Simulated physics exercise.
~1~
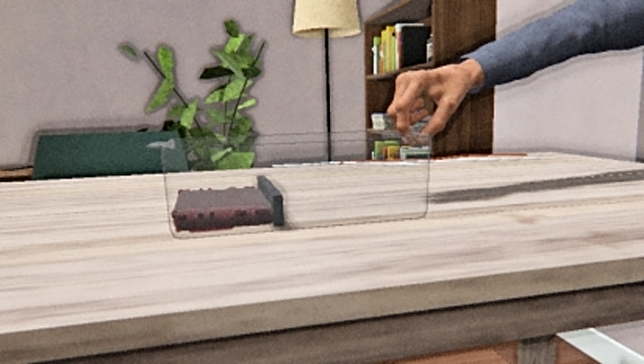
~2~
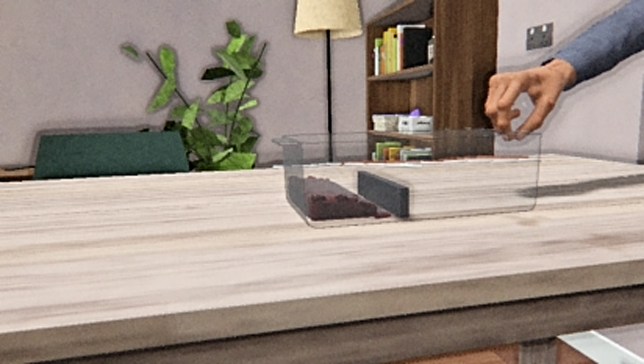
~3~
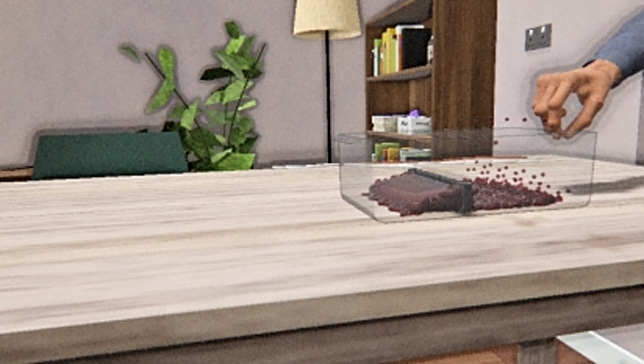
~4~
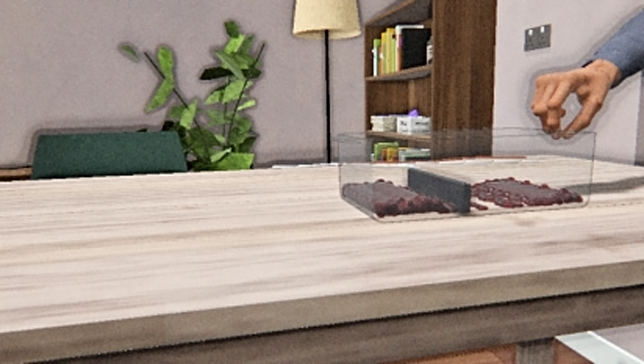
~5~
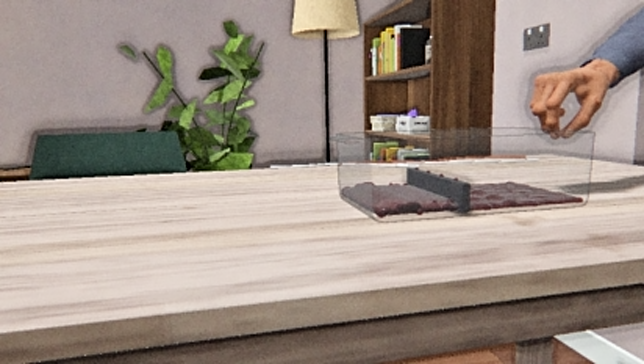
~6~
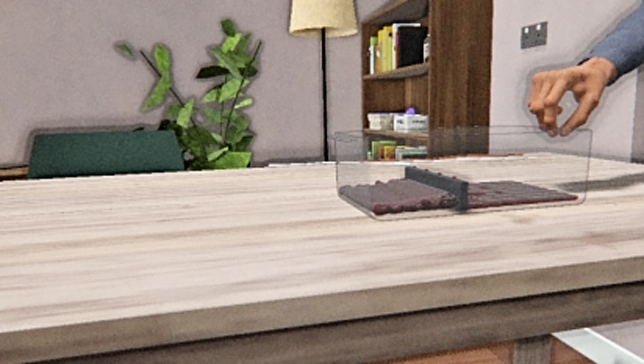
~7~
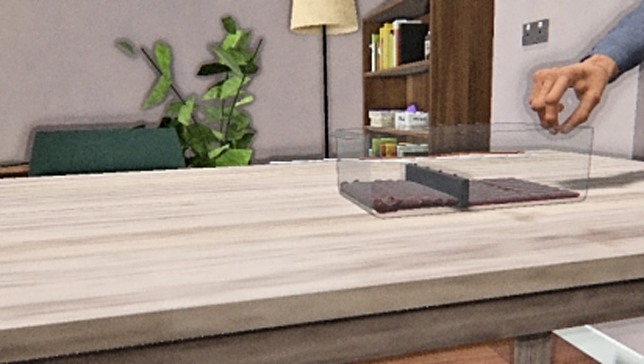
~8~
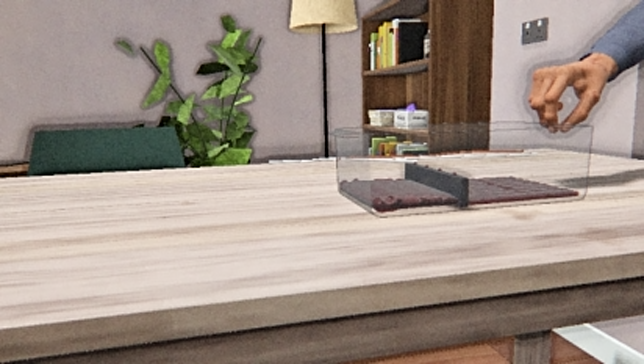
To begin with, a hand in a blue sleeve holds the right end of a clear box on a pale wooden table, with dark red liquid left of a low dark divider. The hand pulls the box to the right, and the liquid piles up toward the left end. As the box comes to a stop, the liquid surges over the divider, throwing droplets into the right part. It then spreads and settles while the hand stays by the box. Finally, shallow red liquid lies still on both sides, with none on the table.
